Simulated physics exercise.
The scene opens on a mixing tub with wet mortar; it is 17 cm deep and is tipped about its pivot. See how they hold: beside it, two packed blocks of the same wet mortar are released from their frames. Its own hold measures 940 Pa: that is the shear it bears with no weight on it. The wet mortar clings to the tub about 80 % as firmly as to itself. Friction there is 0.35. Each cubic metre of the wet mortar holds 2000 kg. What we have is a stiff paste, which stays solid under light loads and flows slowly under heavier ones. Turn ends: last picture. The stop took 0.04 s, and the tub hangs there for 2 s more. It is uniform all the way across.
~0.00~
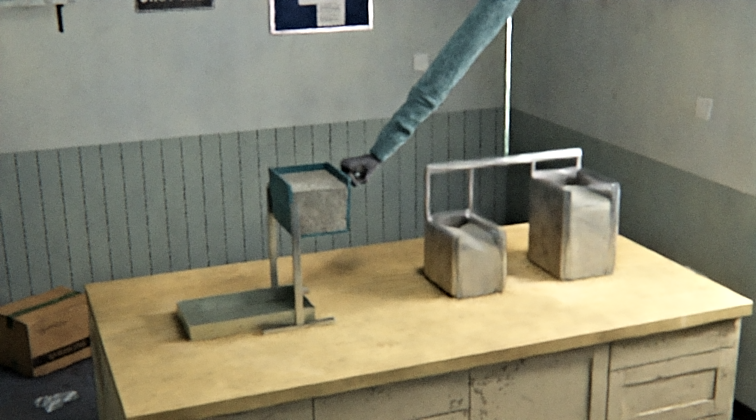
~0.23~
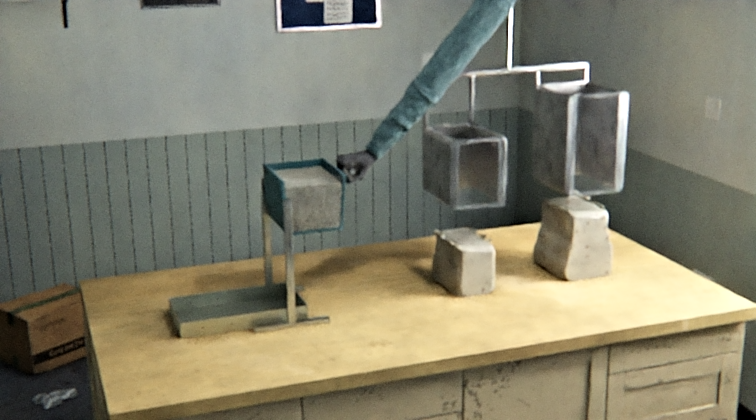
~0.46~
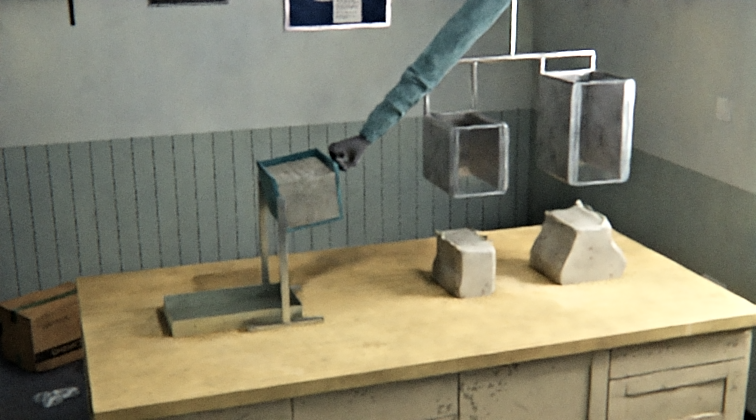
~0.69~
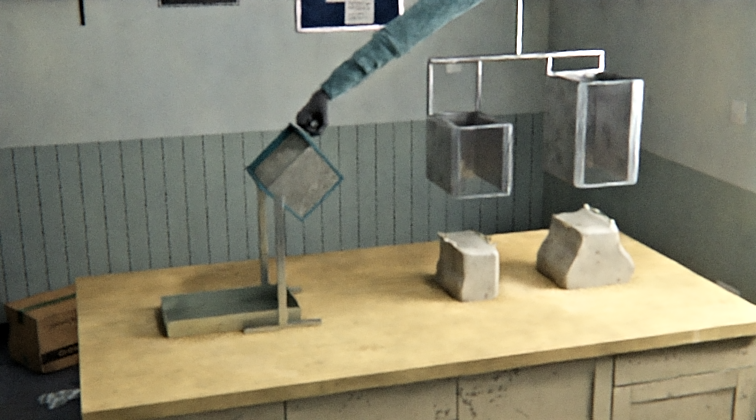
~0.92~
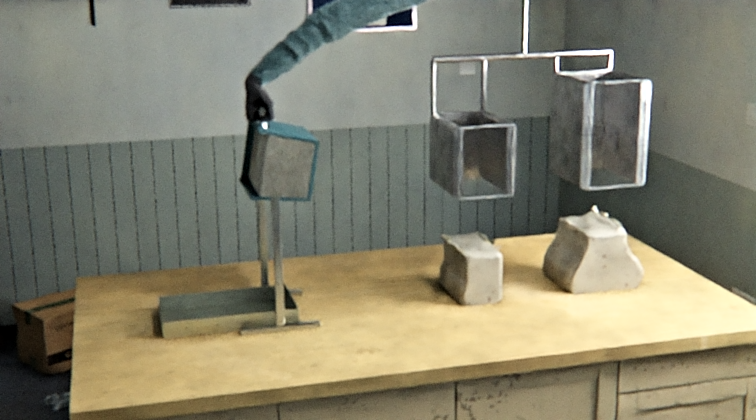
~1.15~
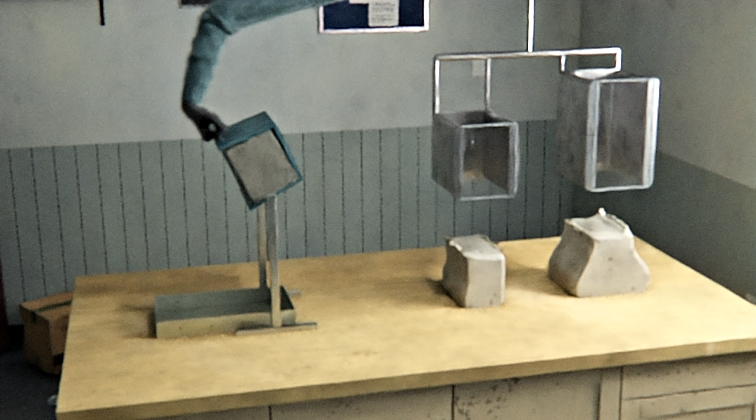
At the start, a gloved hand grips a raised tub of grey mortar while two open metal casings enclose blocks on a table. The casings lift away, and the taller right block slumps and widens. The arm then swings leftward, turning the tub past its side, with the mortar still inside.
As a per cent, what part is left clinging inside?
Near 6 %.
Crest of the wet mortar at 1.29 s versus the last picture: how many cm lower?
I reckon it's close to 5 cm.
By 1.29 s, the tub is at 114 degrees and holds 79 %.
By 1.46 s, the tub is at 114 degrees and holds 24 %.
By 1.63 s, the tub is at 114 degrees and holds 6 %.
By 1.80 s, the tub is at 114 degrees and holds 6 %.
By 3.15 s, at the end, the tub is at 114 degrees and holds 6 %.
